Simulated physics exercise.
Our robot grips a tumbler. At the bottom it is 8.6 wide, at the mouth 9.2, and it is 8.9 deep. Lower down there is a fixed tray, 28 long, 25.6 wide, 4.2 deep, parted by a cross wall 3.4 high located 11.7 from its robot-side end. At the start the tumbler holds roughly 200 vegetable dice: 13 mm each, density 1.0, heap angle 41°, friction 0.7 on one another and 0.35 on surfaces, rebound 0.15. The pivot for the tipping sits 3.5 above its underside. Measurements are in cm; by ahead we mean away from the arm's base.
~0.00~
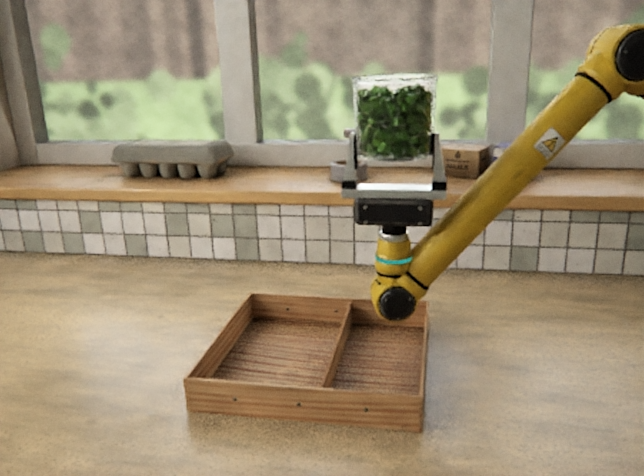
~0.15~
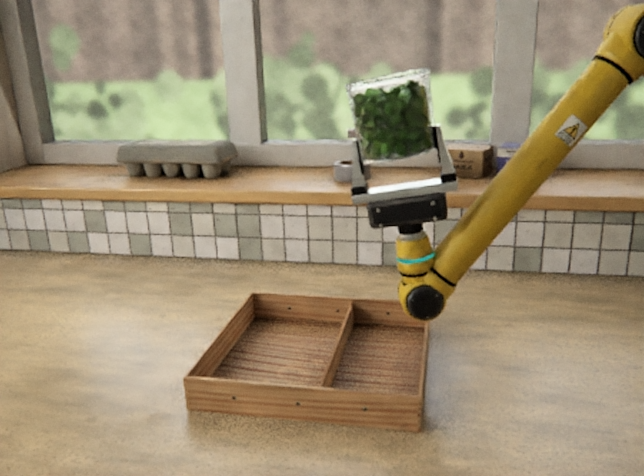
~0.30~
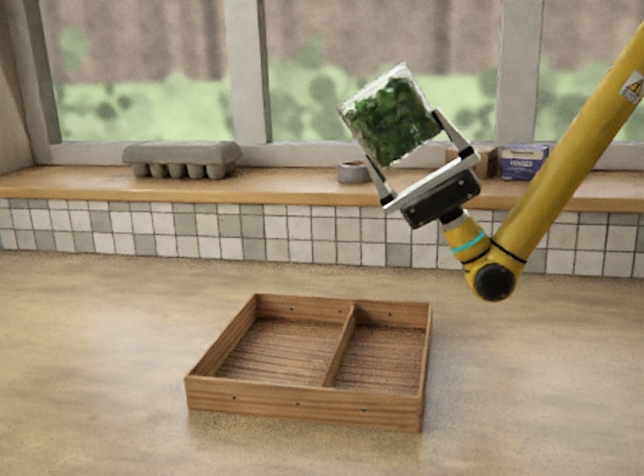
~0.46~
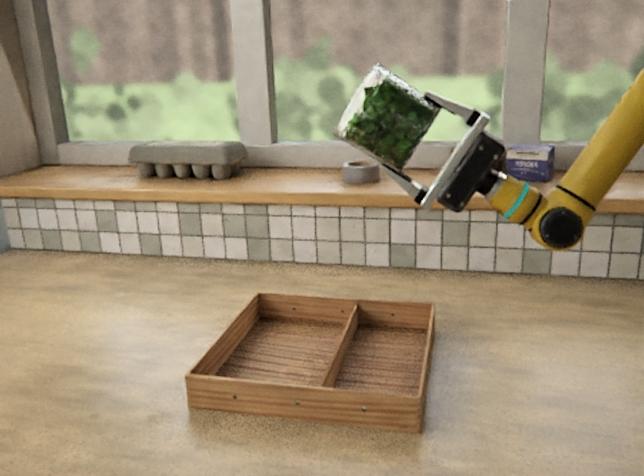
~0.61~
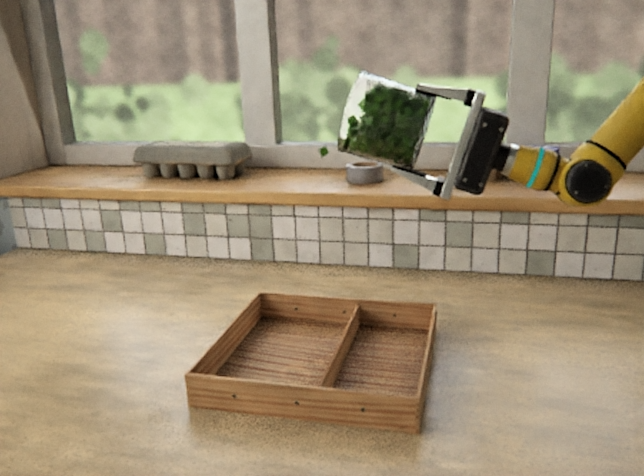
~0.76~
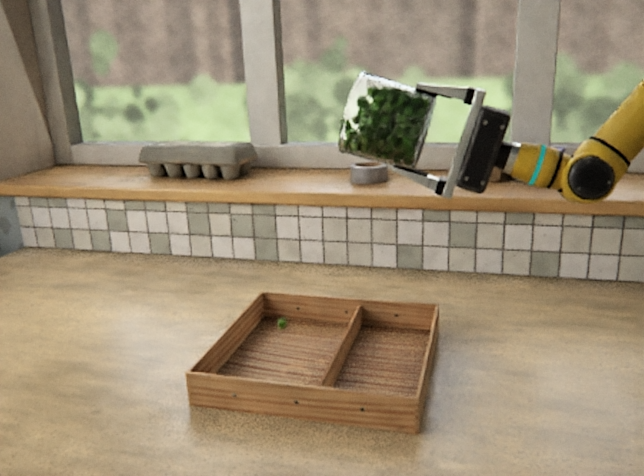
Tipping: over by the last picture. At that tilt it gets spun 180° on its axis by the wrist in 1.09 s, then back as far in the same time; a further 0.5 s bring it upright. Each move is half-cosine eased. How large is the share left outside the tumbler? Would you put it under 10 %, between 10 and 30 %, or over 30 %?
I would put it between 10 and 30 %.
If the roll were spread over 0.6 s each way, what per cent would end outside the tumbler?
In that case some 20 per cent.
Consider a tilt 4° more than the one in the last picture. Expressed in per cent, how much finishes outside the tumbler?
Roughly 25 per cent.
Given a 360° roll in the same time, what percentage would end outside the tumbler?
I'd put it at about 25 %.
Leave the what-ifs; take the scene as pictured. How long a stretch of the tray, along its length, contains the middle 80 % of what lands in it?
Length of tray covered: Approx. 10 cm.
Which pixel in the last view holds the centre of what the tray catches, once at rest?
In the last view, around (294, 357).
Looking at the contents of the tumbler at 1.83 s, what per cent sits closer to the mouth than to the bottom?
Close to 45 per cent lies in the mouth half.
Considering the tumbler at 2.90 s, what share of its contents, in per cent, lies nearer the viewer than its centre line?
Estimated share: About 40 %.
After 1.83 s, tipped 74°, highest piece 37 above the table; 175 in the tumbler, 20 in the far-side part, 4 in flight or on a rim.
After 2.90 s, tipped 74°, highest piece 36 above the table; 167 in the tumbler, 28 in the far-side part, 4 in flight or on a rim.
After 3.64 s, upright, highest piece 38 above the table; 163 in the tumbler, 36 in the far-side part.
After 4.34 s, upright, highest piece 38 above the table; 163 in the tumbler, 36 in the far-side part.
In the end, 163 in the tumbler, 36 in the far-side part. That is 18 % outside the tumbler.
